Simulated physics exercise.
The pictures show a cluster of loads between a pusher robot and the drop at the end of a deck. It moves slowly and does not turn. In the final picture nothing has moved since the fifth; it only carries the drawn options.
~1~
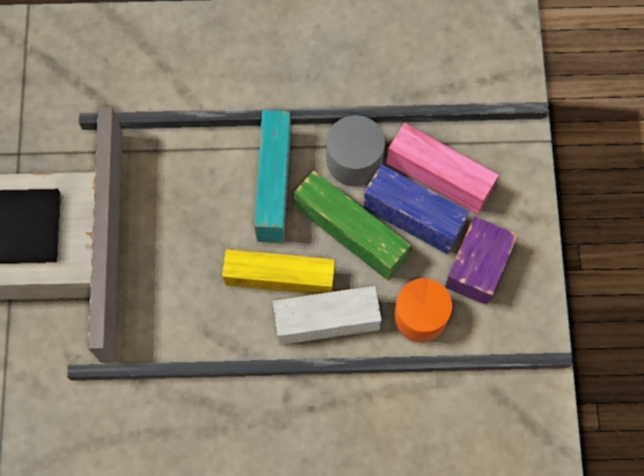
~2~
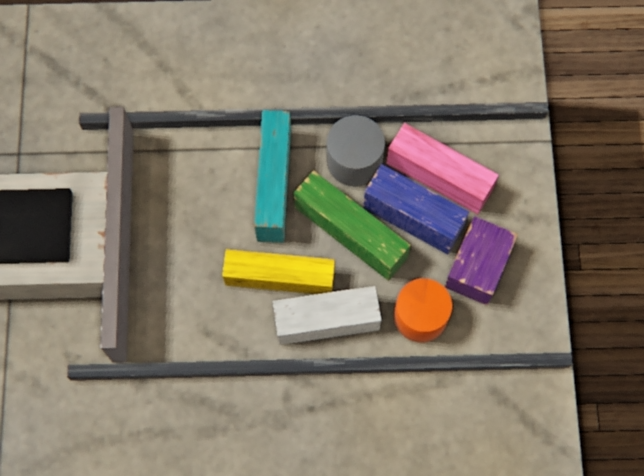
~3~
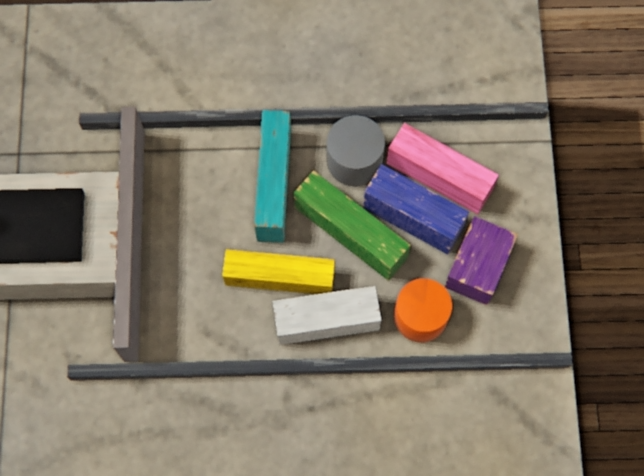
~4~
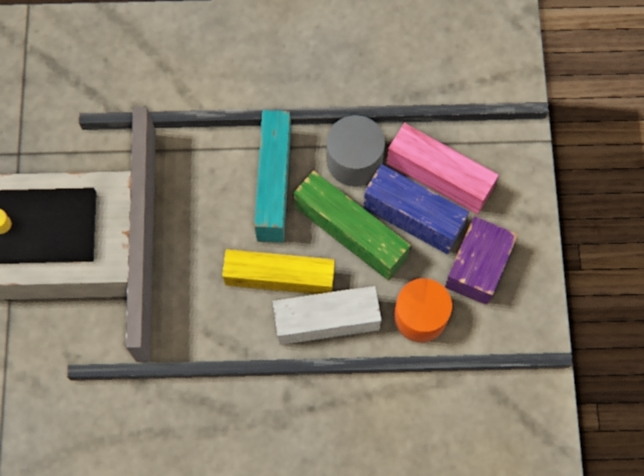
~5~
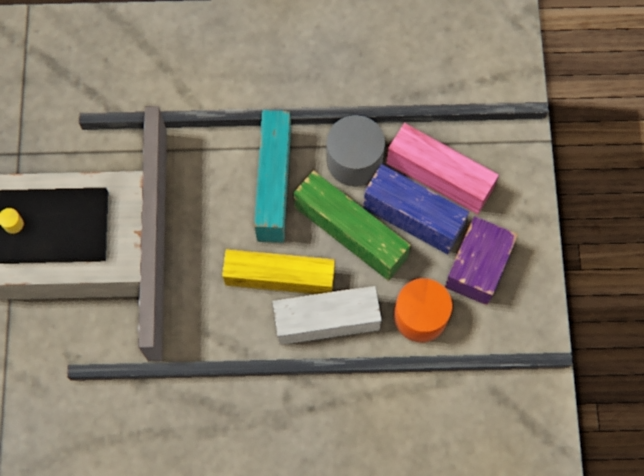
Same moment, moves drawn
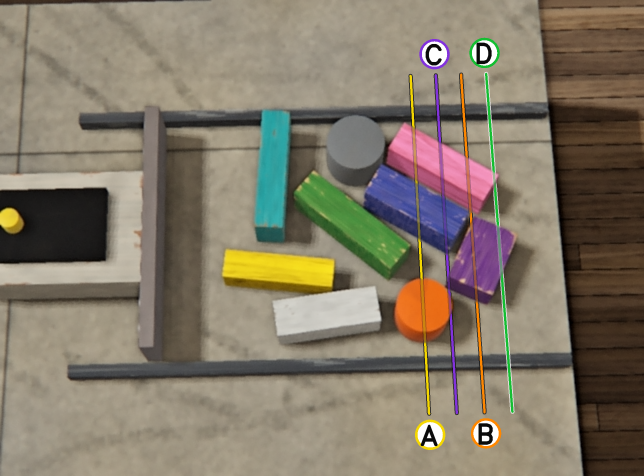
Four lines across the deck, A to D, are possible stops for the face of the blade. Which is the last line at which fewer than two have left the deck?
No farther than A.
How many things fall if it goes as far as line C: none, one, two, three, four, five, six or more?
Three.
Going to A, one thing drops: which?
The purple crate goes over.
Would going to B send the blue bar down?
Yes.
On the copy, A at (419, 236); B at (472, 235); C at (446, 236); D at (499, 235).
On A. First, robot (160, 222); yellow stick (313, 270); purple crate (481, 262).
Then, robot (256, 220); purple crate (503, 267); orange canister (487, 324).
Finally, robot (329, 218); purple crate over the edge; orange canister (561, 324); one fallen.
By contrast, B drops four; C drops three; D drops five.
